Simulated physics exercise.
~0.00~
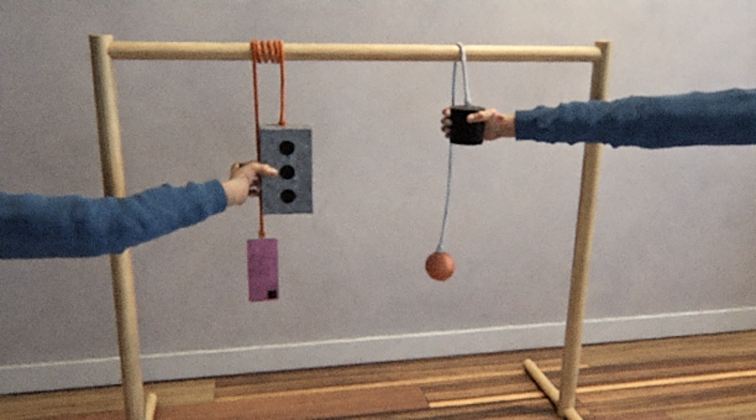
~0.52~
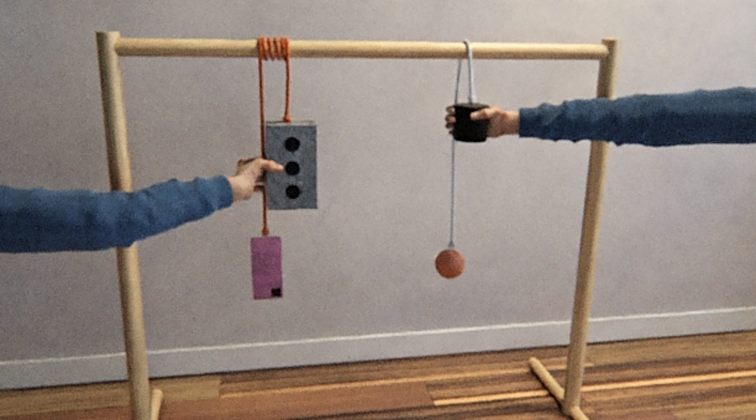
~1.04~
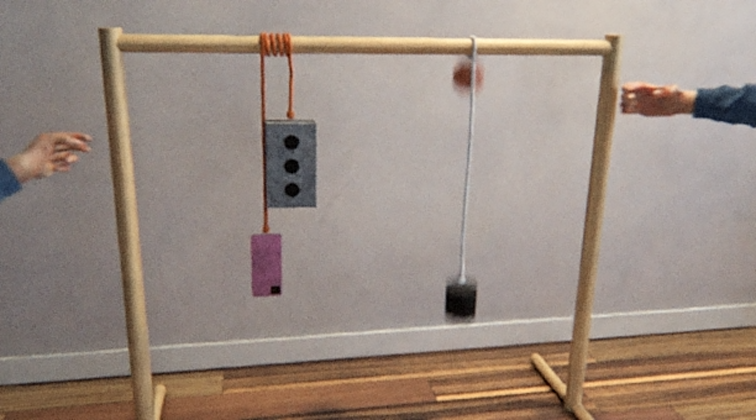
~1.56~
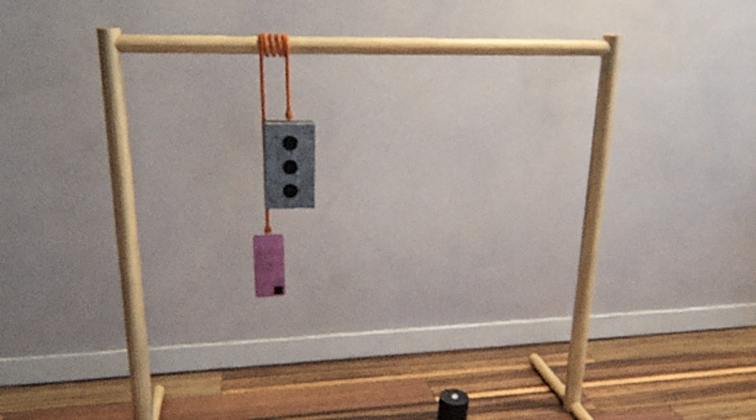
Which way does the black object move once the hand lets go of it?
It moves down, dropping from below the bar to the floor.
